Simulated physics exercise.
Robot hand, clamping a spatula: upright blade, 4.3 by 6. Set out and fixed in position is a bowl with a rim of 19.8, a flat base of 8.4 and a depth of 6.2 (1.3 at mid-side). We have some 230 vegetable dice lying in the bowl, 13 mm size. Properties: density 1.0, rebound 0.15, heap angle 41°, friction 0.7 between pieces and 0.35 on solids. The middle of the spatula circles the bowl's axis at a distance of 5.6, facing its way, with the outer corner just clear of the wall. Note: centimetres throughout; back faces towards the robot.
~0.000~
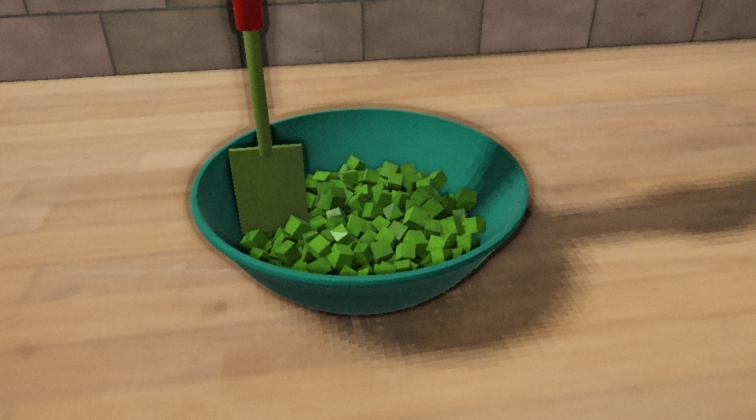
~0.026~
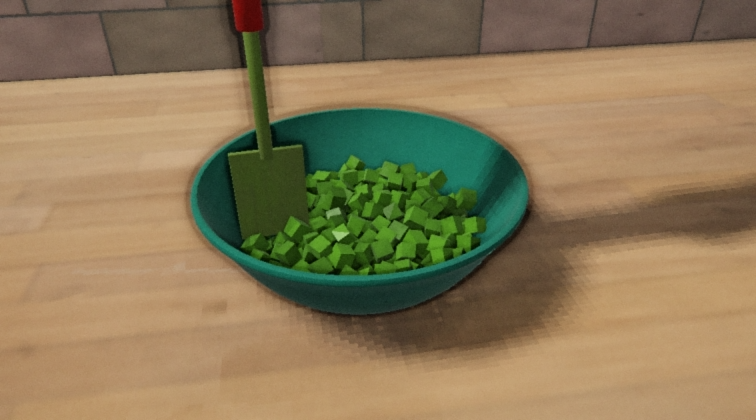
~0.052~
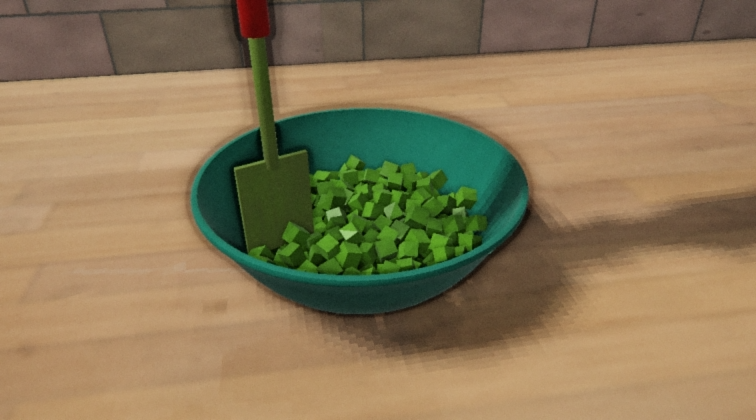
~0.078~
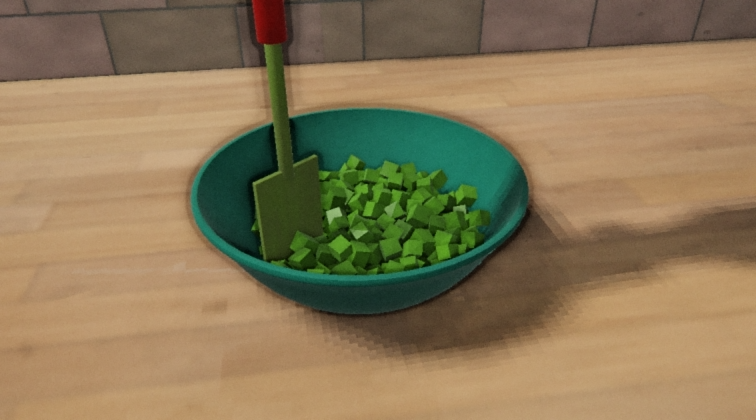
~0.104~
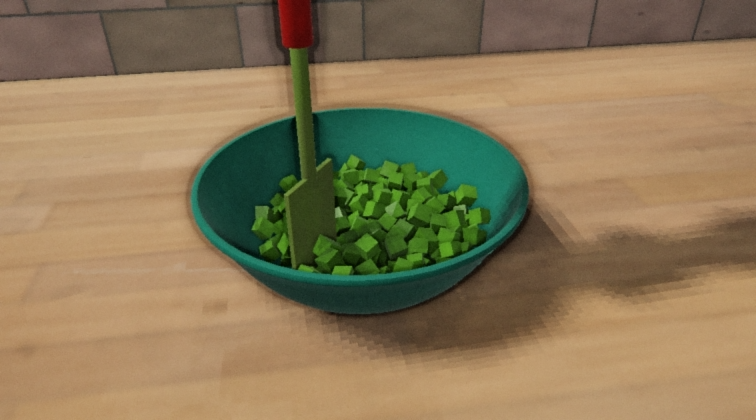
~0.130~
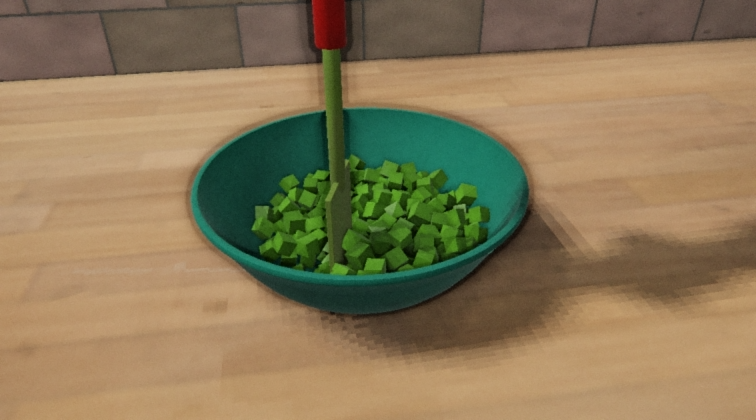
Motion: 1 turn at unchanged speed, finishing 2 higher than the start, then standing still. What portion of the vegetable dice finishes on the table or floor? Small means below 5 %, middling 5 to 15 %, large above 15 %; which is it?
Verdict: Middling.
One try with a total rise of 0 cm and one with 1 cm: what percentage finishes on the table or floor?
First try about 30 per cent, second about 25 per cent.
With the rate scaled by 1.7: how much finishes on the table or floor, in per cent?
I'd say about 20 %.
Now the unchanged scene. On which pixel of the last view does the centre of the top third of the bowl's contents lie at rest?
About (340, 217).
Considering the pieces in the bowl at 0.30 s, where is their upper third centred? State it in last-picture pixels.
Centre estimate: Approx. (425, 180) px.
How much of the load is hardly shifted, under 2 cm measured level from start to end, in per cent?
Near 50 per cent of the pieces.
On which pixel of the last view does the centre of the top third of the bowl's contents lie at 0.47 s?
(303, 183).
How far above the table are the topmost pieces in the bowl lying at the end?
5.0 cm, give or take.
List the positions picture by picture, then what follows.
In the first picture, the spatula neck at (262, 124), 0° round; upper third of the load around (366, 220), from x 255 to 475, top at y 165; 229 in the bowl.
In the second picture, the spatula neck at (263, 126), 6° round; upper third of the load around (367, 220), from x 255 to 475, top at y 165.
In the third picture, the spatula neck at (268, 135), 21° round; upper third of the load around (366, 223), from x 260 to 475, top at y 165.
In the fourth picture, the spatula neck at (284, 144), 38° round; upper third of the load around (372, 221), from x 265 to 480, top at y 165.
In the fifth picture, the spatula neck at (307, 150), 54° round; upper third of the load around (373, 223), from x 265 to 480, top at y 165.
In the sixth picture, the spatula neck at (337, 153), 71° round; upper third of the load around (386, 226), from x 265 to 480, top at y 165; 229 in the bowl.
After 0.30 s, 182° round, highest piece 8 above the table; 226 in the bowl, 1 on the table or floor, 2 in flight or on the tool.
After 0.47 s, 292° round, highest piece 8 above the table; 215 in the bowl, 10 on the table or floor, 4 in flight or on the tool.
After 0.76 s, 0° round, highest piece 5 above the table; 207 in the bowl, 22 on the table or floor.
After 1.46 s, 0° round, highest piece 5 above the table; 207 in the bowl, 22 on the table or floor.
In the end, 207 in the bowl, 22 on the table or floor. That is 10 % on the table or floor.
